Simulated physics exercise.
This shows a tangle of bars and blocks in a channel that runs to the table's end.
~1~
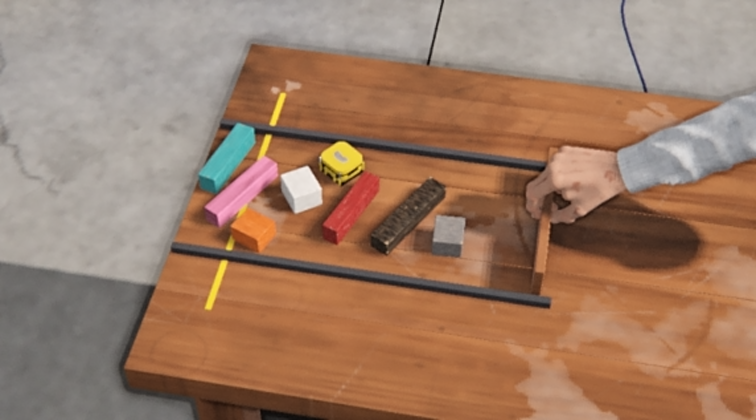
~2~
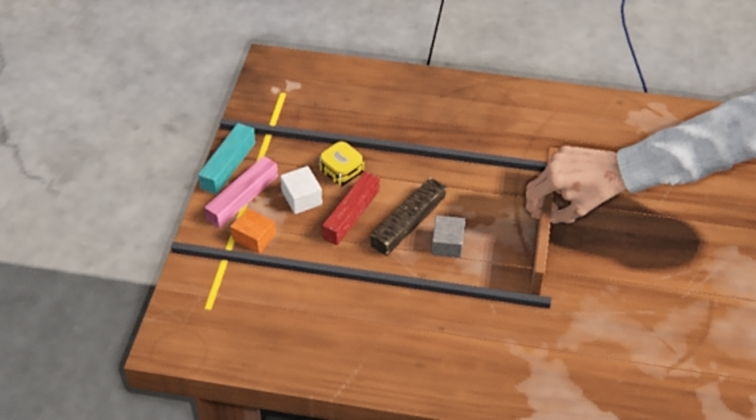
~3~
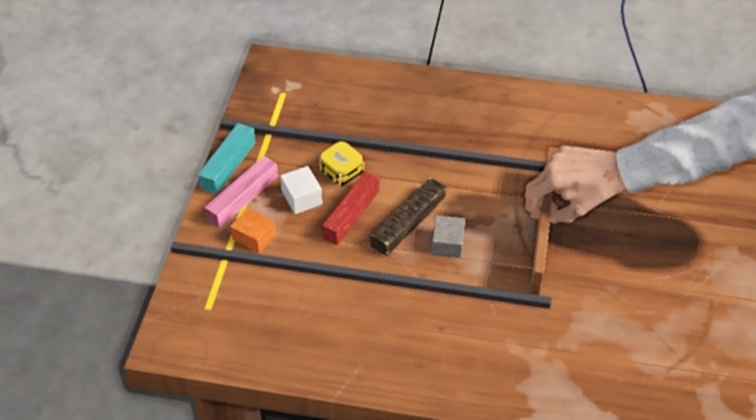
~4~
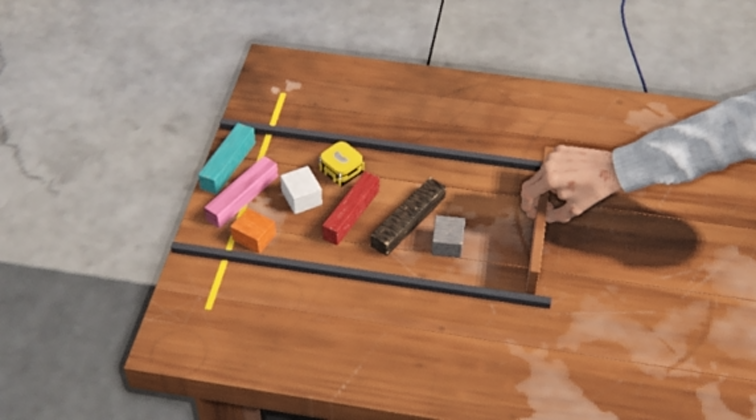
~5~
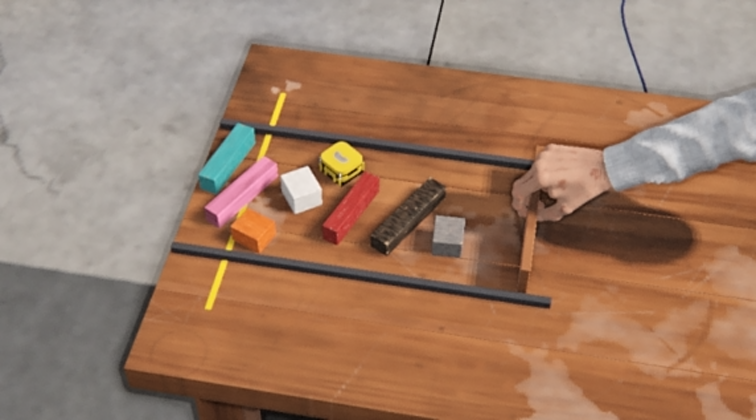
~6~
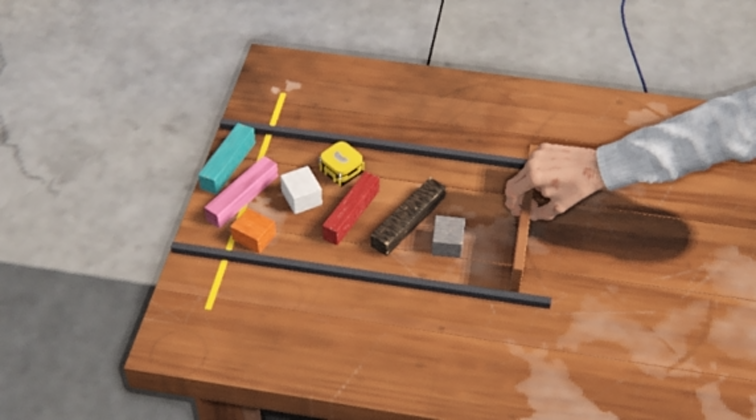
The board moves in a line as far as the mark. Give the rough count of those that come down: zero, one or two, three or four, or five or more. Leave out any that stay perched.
In the end the number that fall off is three or four.
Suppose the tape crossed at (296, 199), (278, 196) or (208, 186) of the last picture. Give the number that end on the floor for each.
It would be 1, 2 and 8.
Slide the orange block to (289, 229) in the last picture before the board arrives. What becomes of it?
The orange block stays on.
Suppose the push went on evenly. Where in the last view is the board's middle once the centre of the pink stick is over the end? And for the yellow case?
For the pink stick at (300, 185), for the yellow case at (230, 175).
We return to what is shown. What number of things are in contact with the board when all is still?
The number is 3.
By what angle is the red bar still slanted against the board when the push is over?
About 25°.
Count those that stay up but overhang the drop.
2 of them.
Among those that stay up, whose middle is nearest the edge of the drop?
That is the red bar.
Soon after, none off yet; turquoise bar at rest near (227, 158); pink stick at rest near (242, 192); orange block at rest near (253, 230).
In the end, the number that fall off is three or four; gone, white block, pink stick and turquoise bar.
